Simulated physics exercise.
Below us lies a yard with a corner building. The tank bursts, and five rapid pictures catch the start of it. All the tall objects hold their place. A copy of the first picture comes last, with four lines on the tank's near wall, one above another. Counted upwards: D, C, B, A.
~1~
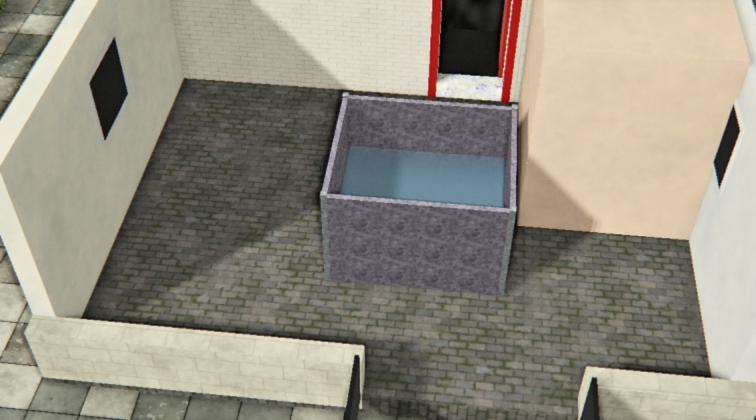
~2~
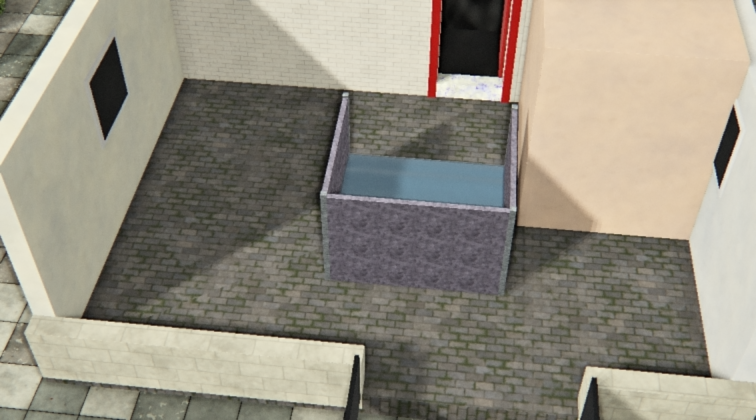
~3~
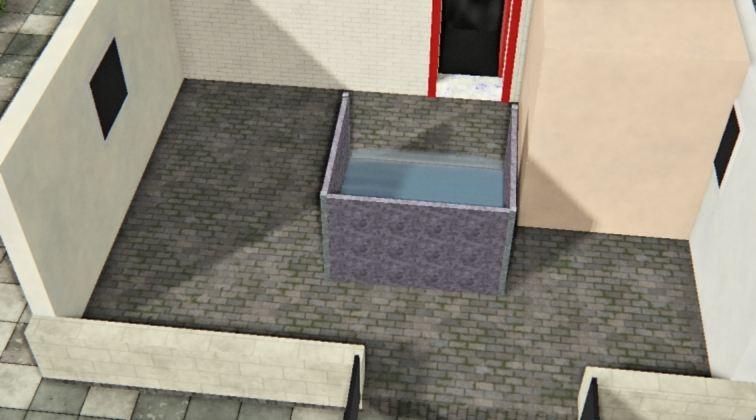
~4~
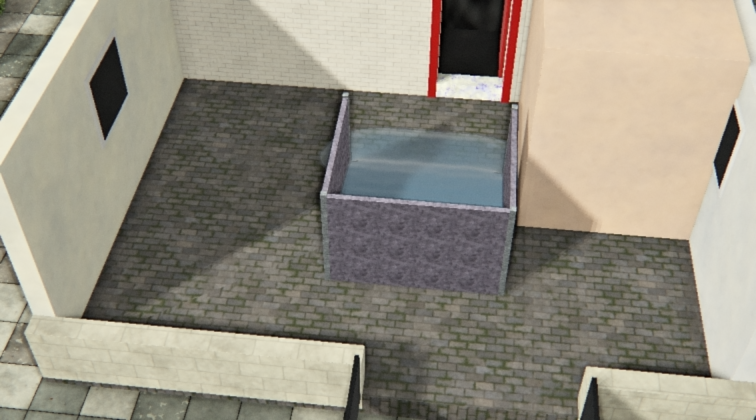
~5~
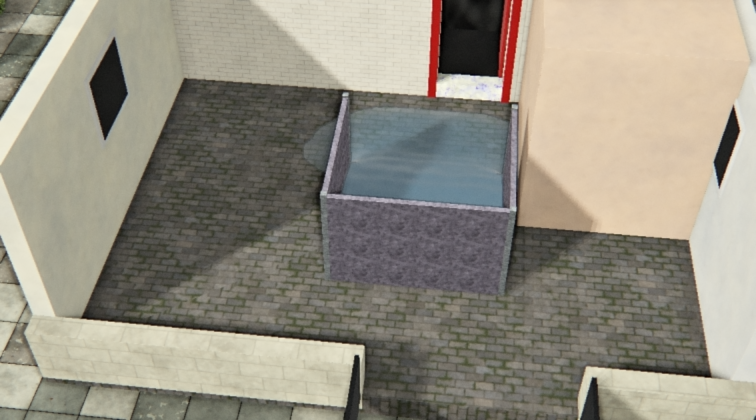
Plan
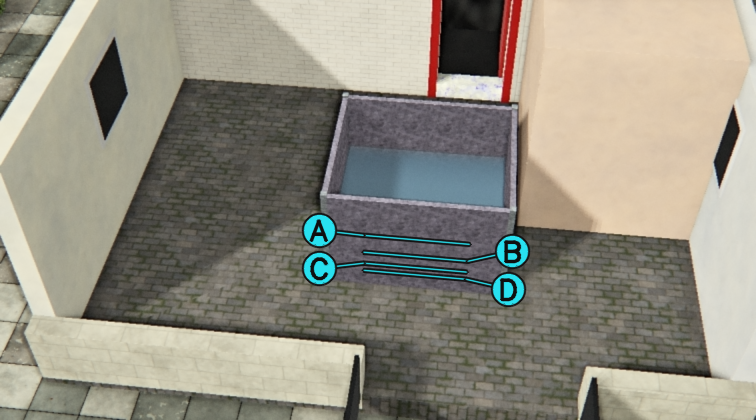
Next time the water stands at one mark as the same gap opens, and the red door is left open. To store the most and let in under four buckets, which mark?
Use line C.
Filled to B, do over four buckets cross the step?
Yes, that goes wrong.
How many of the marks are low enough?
Two of them.
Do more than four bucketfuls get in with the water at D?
No, not at all.
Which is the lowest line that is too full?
Here it is line B.
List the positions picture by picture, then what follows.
Water in the tank at rest, its middle at (422, 197); foot of the red doorway at (468, 99); open gate at (475, 353).
Water covers 2 % of the ground, its front hidden from here.
Water covers 5 % of the ground, its front hidden from here.
Water covers 9 % of the ground, its front hidden from here.
Water covers 14 % of the ground, its front hidden from here.
On the marked copy, A at (416, 239); B at (415, 256); C at (415, 267); D at (414, 274); from the bottom up D, C, B, A.
If A is chosen, dozens of bucketfuls pour in.
If B is chosen, about 11 bucketfuls get in.
If C is chosen, a bucket or two gets in.
If D is chosen, nothing gets over.
